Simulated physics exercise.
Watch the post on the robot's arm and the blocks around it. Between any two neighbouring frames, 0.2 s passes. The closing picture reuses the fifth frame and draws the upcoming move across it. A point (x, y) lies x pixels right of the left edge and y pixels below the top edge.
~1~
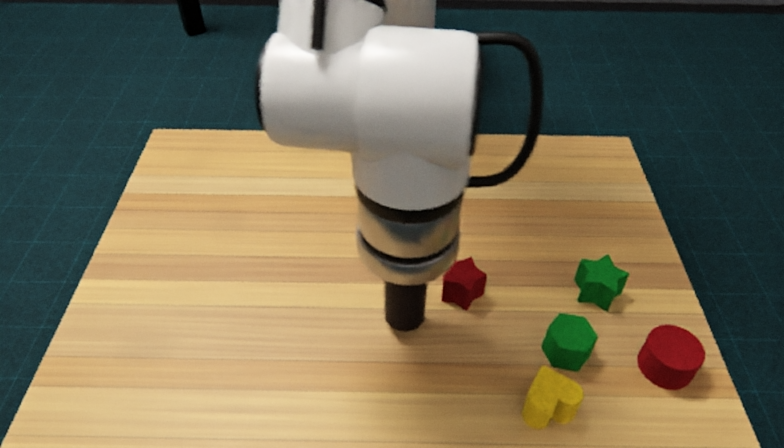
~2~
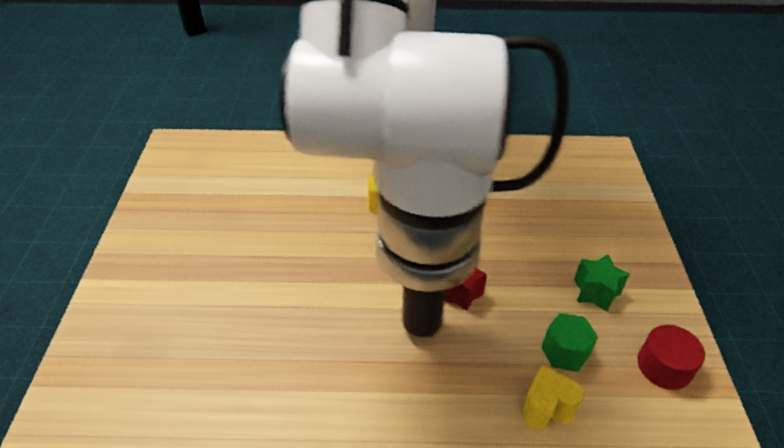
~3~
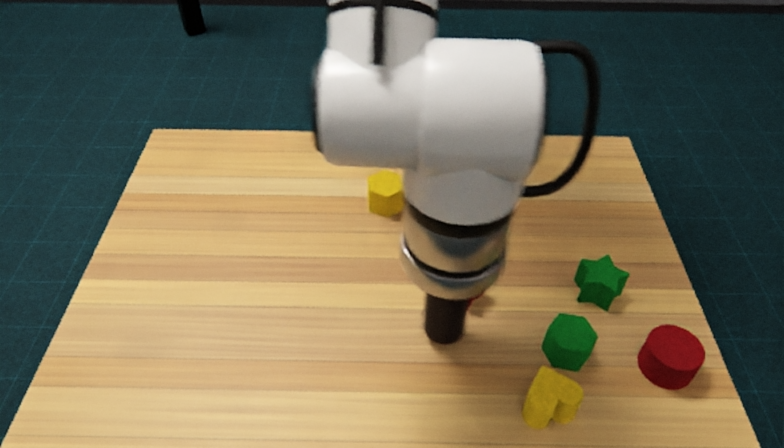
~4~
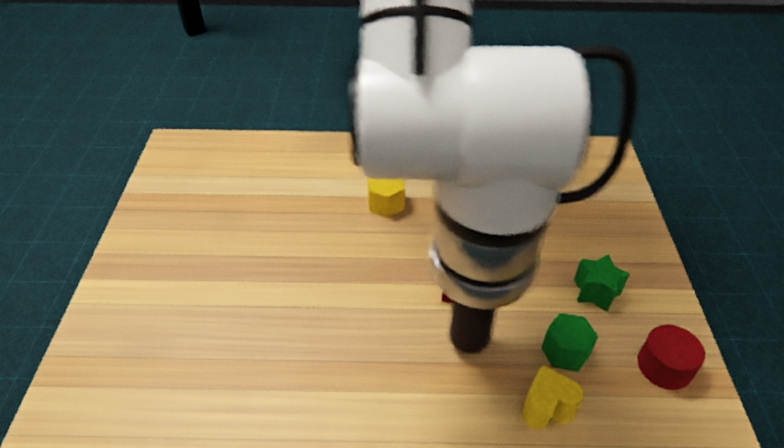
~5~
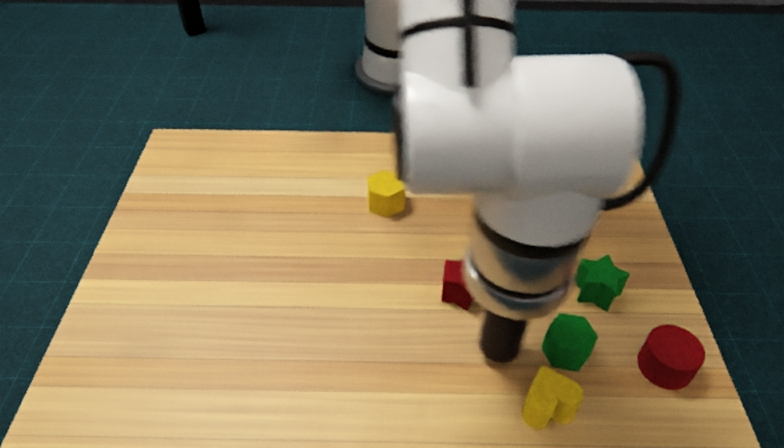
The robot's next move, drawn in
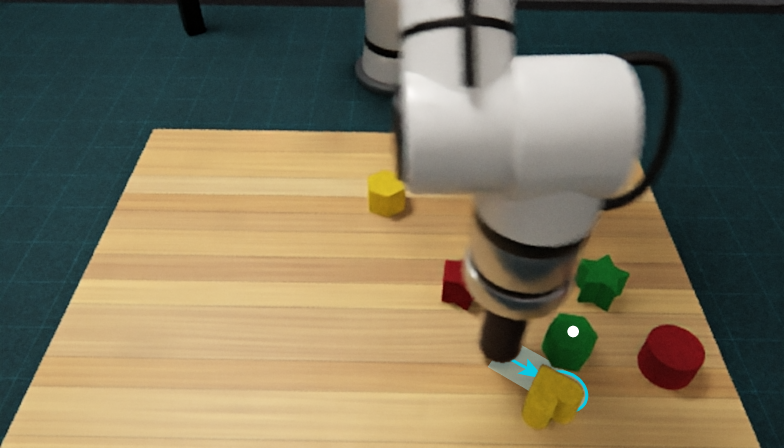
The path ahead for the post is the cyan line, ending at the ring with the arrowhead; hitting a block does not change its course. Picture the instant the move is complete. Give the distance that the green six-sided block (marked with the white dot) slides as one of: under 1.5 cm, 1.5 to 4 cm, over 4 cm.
By the end of the path, it will have gone short of 1.5 cm.
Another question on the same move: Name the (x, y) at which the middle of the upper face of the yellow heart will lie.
It should be at (570, 412) by then.
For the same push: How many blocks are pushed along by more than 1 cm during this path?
One block shifts.
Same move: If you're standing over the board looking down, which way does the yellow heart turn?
Verdict: Clockwise.
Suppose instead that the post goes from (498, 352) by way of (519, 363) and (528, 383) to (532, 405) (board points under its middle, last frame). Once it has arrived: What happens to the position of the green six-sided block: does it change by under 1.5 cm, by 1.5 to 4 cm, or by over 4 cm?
Once the path is done, the green six-sided block lies within 1.5 cm of its present place.
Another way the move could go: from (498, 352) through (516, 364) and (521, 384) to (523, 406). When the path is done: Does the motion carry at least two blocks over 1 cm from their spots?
Final answer: No.
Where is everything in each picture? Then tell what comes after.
The first frame shows tip of the post at (405, 315), middles of tops, red star at (464, 272), yellow heart at (554, 389), green six-sided block at (573, 332).
The second frame shows post at (422, 321), nothing pushed.
The third frame shows post at (444, 327), nothing pushed.
The fourth frame shows post at (469, 335), nothing pushed.
The fifth frame shows post at (500, 345), red star at (464, 272), yellow heart at (554, 389), green six-sided block at (573, 332).
The line goes straight from (498, 352) to (564, 391); the dot is on the green six-sided block.
On the path given first. Halfway along, post at (534, 364); yellow heart at (558, 395).
At the end, post at (567, 384); red star unmoved; yellow heart at (570, 412), turned 60° clockwise; green six-sided block at (580, 333), turned 25° anticlockwise.
